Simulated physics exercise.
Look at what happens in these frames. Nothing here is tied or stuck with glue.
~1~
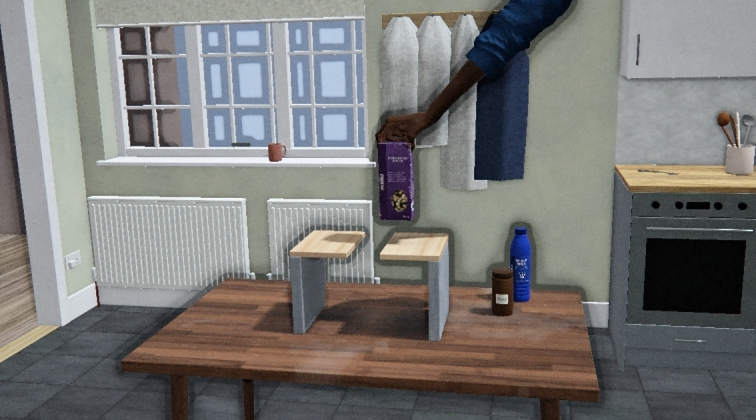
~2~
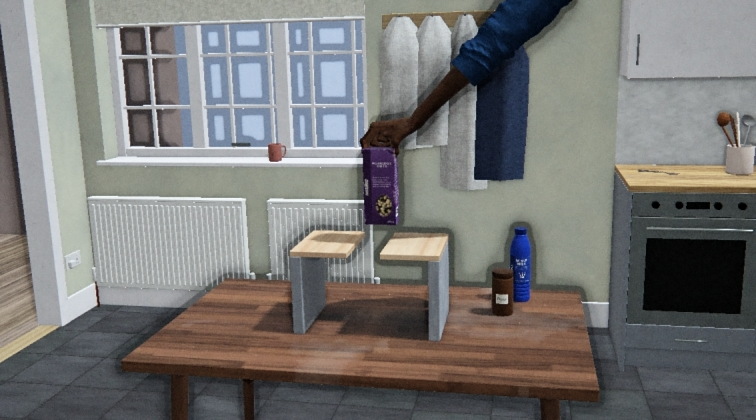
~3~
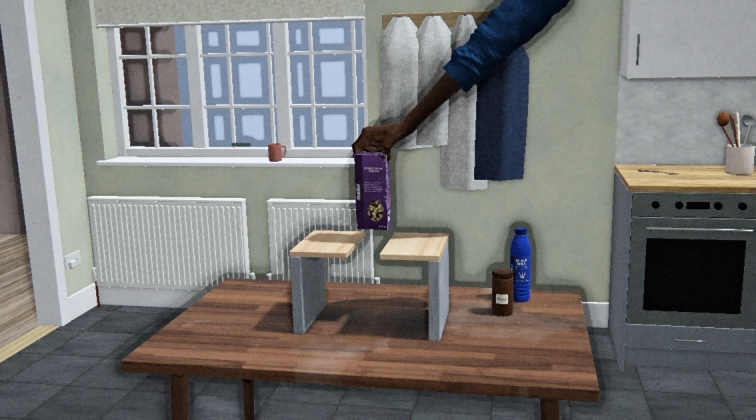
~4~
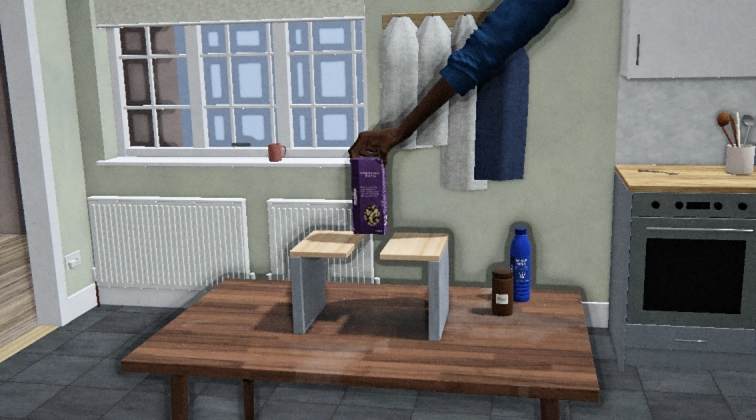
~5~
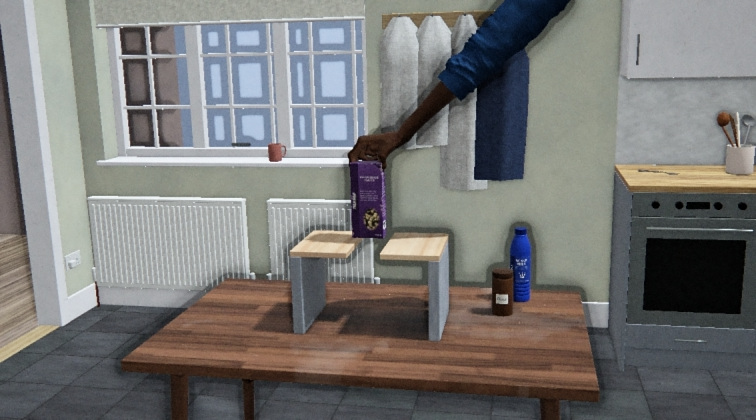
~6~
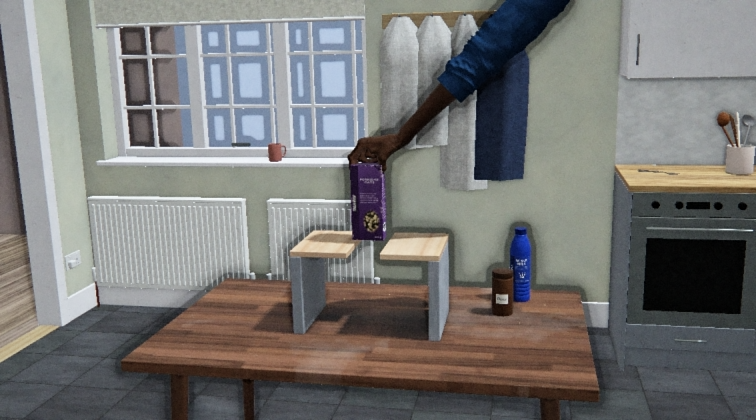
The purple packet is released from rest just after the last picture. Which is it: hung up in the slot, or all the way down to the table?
It snags.
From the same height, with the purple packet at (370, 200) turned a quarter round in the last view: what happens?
Let go there, it makes it through.
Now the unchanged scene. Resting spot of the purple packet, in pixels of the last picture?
Roughly (399, 227).
Then, 0.30 s later than the last frame, purple packet tilted by 29° near (384, 216).
Then, 0.40 s later than the last frame, purple packet on its side near (391, 226).
When it is over, lying over on the stand or table, purple packet; the other 2 as before. End places, in pixels of the last picture, purple packet near (399, 227). The packet is caught.
